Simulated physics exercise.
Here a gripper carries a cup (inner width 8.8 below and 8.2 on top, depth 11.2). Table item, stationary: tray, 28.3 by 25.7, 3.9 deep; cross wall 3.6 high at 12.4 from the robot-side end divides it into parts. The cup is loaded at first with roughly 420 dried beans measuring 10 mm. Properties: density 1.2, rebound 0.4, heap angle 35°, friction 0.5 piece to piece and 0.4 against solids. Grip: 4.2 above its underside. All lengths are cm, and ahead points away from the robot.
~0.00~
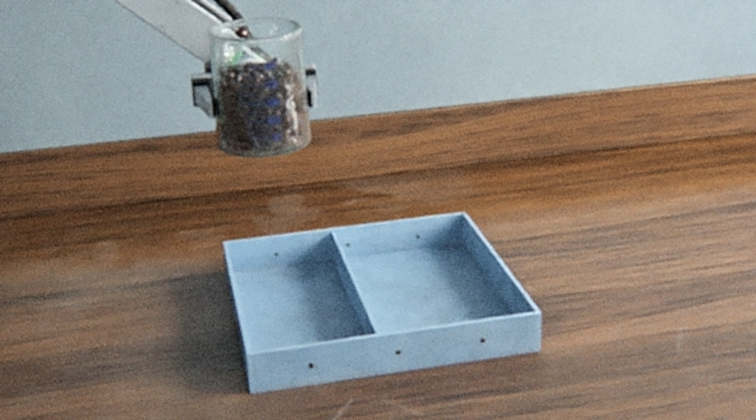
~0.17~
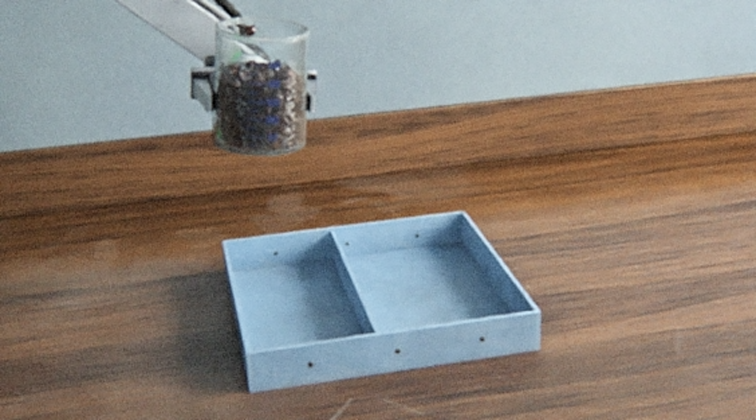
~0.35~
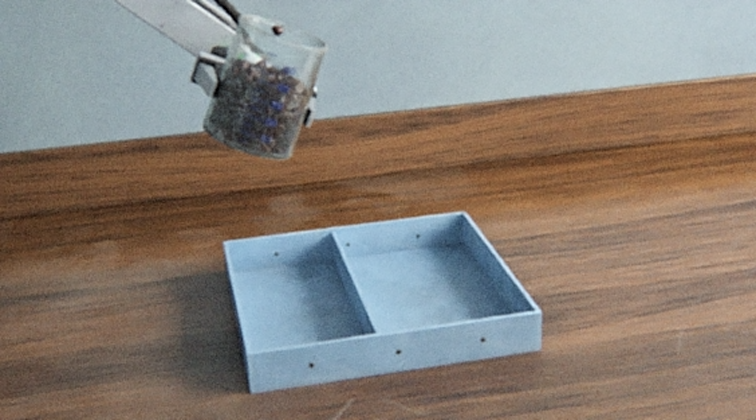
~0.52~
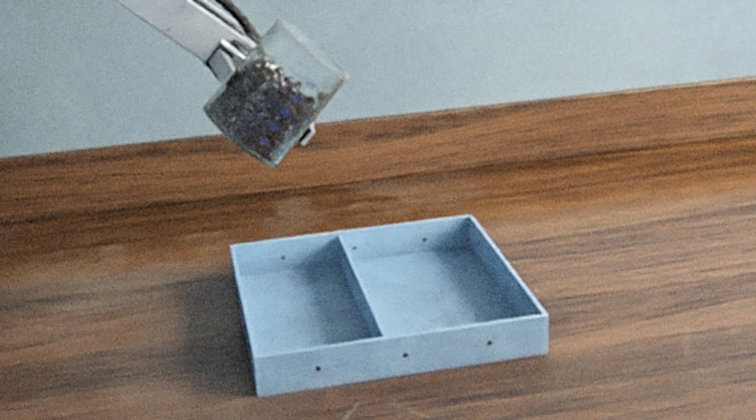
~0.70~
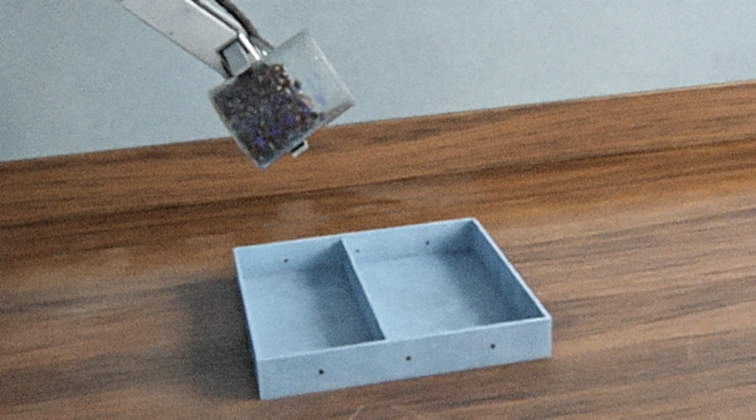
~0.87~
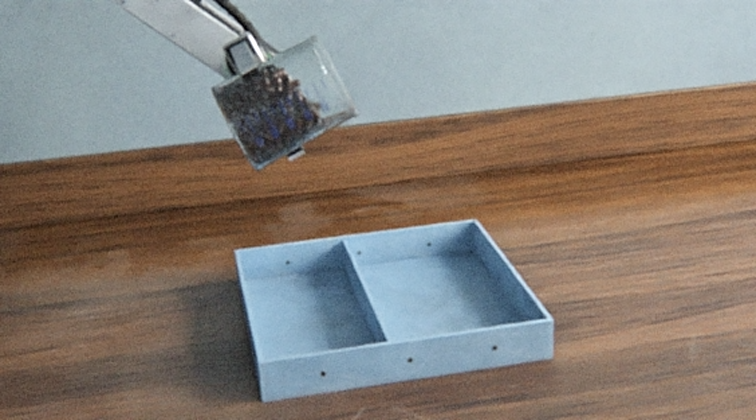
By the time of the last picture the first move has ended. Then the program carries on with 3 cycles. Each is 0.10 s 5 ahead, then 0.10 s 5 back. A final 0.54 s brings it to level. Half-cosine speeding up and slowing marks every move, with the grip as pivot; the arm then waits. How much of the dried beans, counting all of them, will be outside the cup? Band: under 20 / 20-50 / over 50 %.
20-50 %.
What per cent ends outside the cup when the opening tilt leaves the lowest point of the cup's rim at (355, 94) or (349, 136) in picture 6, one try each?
Near 20 and 85 in a hundred.
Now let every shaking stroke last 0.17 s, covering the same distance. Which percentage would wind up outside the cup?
Roughly 10 in a hundred.
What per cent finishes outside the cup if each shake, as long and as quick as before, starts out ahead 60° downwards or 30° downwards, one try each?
Estimates, in order: 10 % then 15 %.
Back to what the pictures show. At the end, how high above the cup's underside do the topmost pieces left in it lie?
I'd say near 6.5 cm from the bottom.
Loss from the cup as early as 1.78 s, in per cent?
So far, about 40 in a hundred parts are out.
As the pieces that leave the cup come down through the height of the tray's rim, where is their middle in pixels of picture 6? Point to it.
(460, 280).
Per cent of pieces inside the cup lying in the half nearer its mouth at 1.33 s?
Near 30 in a hundred.
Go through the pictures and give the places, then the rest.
The cup middle at (260, 88), level; upper third of the load around (258, 83), from x 220 to 305, top at y 35; 420 in the cup, in the first frame.
The cup middle at (261, 87), tilted 6° forward; upper third of the load around (257, 83), from x 220 to 300, top at y 30, in the second frame.
The cup middle at (265, 88), tilted 23° forward; upper third of the load around (257, 84), from x 215 to 305, top at y 30, in the third frame.
The cup middle at (276, 94), tilted 44° forward; upper third of the load around (262, 87), from x 215 to 320, top at y 65, in the fourth frame.
The cup middle at (282, 100), tilted 61° forward; upper third of the load around (263, 90), from x 220 to 325, top at y 65, in the fifth frame.
The cup middle at (284, 103), tilted 67° forward; upper third of the load around (263, 92), from x 225 to 325, top at y 70; 420 in the cup, in the sixth frame.
After 1.33 s, tilted 67° forward, highest piece 27 above the table; 297 in the cup, 53 in the far-side part, 12 on the table or floor, 1 in the robot-side part, 57 in flight or on a rim.
After 1.78 s, tilted 25° forward, highest piece 30 above the table; 257 in the cup, 113 in the far-side part, 41 on the table or floor, 9 in the robot-side part.
After 2.21 s, level, highest piece 27 above the table; 257 in the cup, 113 in the far-side part, 41 on the table or floor, 9 in the robot-side part.
After 3.26 s, level, highest piece 27 above the table; 257 in the cup, 113 in the far-side part, 41 on the table or floor, 9 in the robot-side part.
In the end, 257 in the cup, 113 in the far-side part, 41 on the table or floor, 9 in the robot-side part. That is 39 % outside the cup.
